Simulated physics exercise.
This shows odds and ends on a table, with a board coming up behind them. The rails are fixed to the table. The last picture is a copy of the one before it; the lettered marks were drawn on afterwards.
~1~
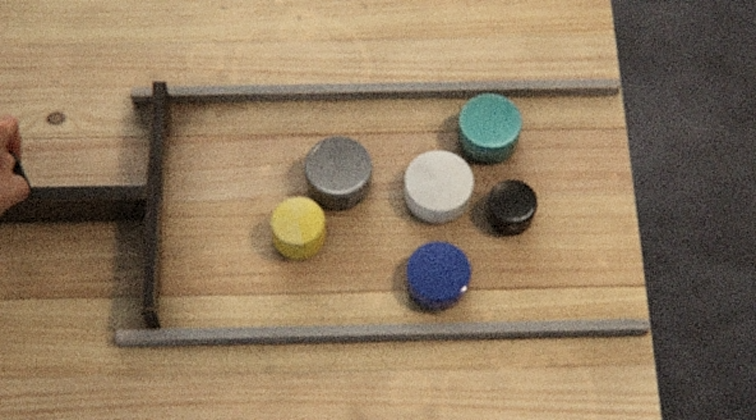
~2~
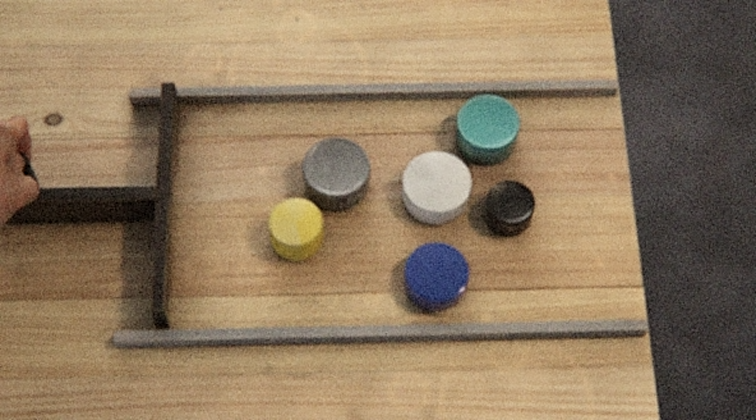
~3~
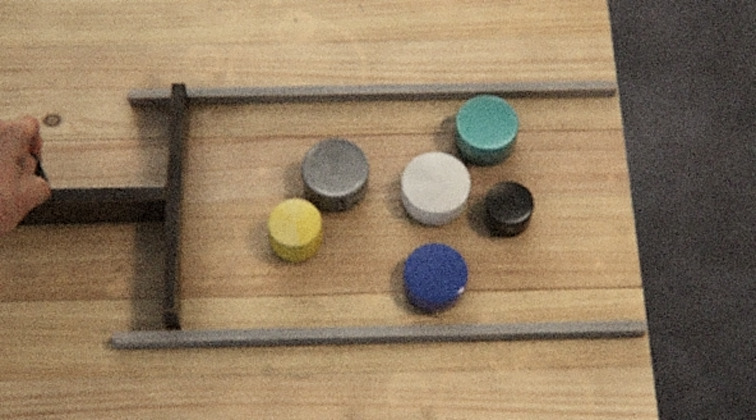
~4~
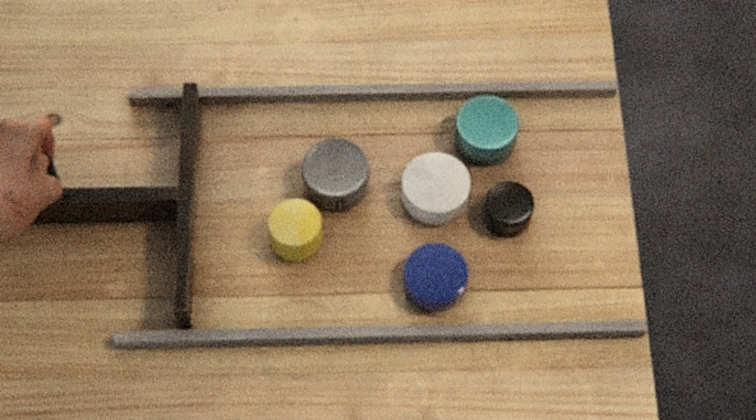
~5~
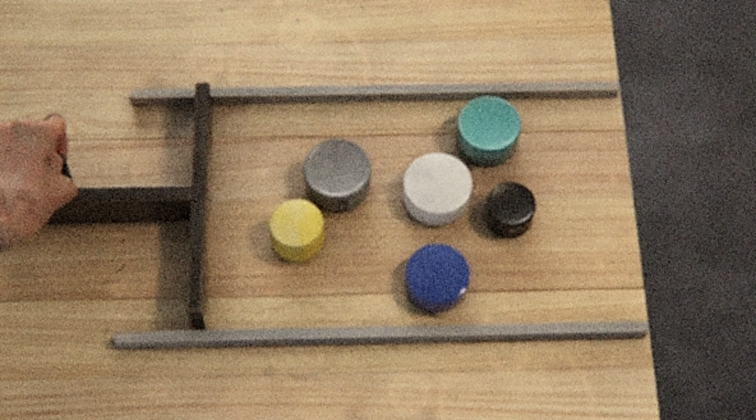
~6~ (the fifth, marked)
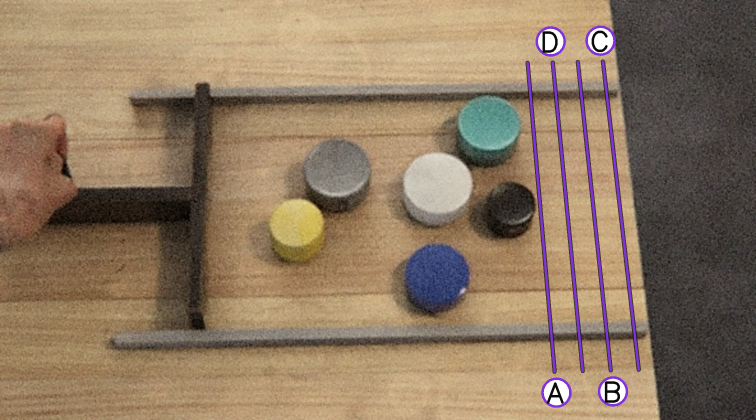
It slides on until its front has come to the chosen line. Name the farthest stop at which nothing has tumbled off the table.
No farther than A.
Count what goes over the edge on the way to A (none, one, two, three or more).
In all, none.
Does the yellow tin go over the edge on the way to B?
By then, no.
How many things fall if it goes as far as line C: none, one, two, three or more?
In all, three or more.
On the marked copy, A at (540, 209); B at (593, 208); C at (620, 207); D at (567, 208).
Following A. Soon after the start, board (321, 189); grey jar (362, 175); yellow tin (357, 231).
Later, board (444, 187); black jar (571, 243); white tin (539, 197).
In the end, board (539, 185); white tin (628, 213); black jar (635, 266); nothing has fallen.
As for the rest, B drops the black jar and white tin; C drops the turquoise tub, black jar, white tin, grey jar, blue pot and yellow tin; D drops the black jar and white tin.
